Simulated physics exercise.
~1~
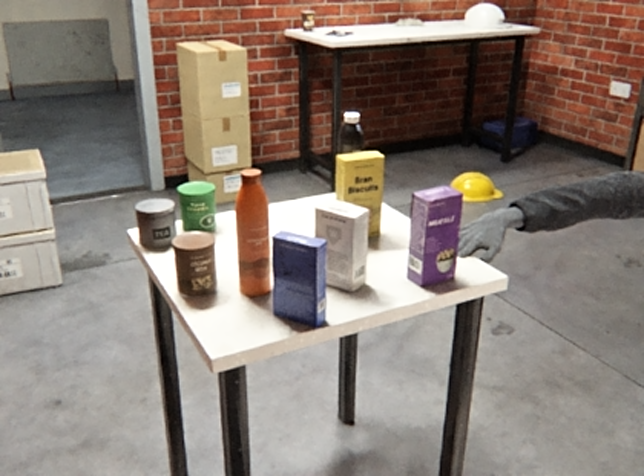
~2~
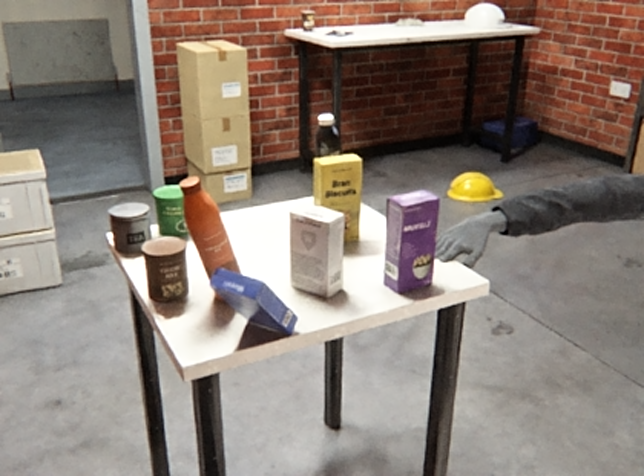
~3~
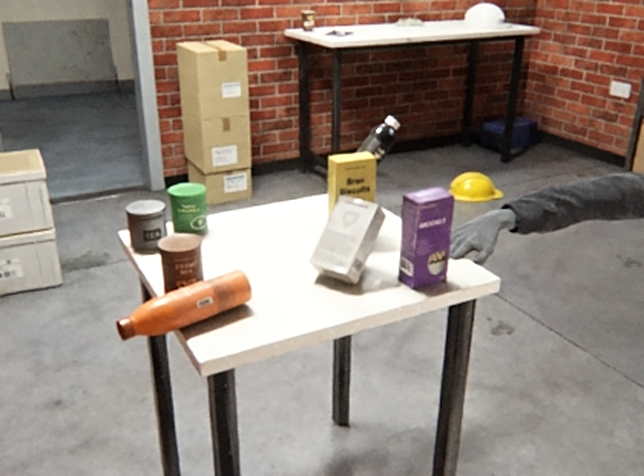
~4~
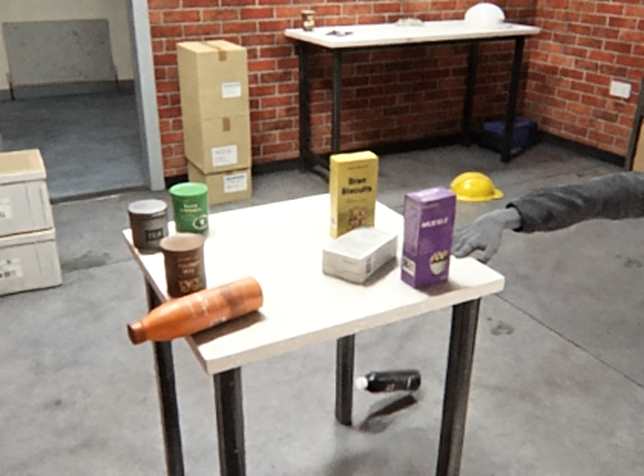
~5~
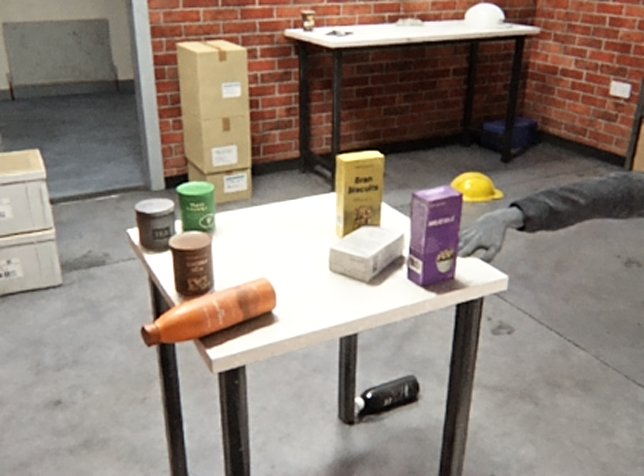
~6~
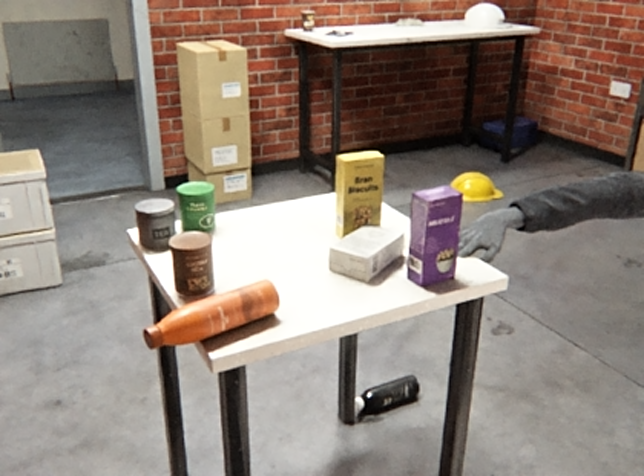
At first, a gloved hand rests at the right edge of a small white table holding tins, a jar, bottles and packets, all upright. The table shifts left, and the blue packet and orange bottle lean over. As the table moves back right, the blue packet is gone from the top, the orange bottle lies on its side, and the white packet and black bottle tilt. The black bottle then drops to the floor while the white packet falls flat. Finally the table settles, with the purple and yellow packets, both tins and the grey jar still standing.
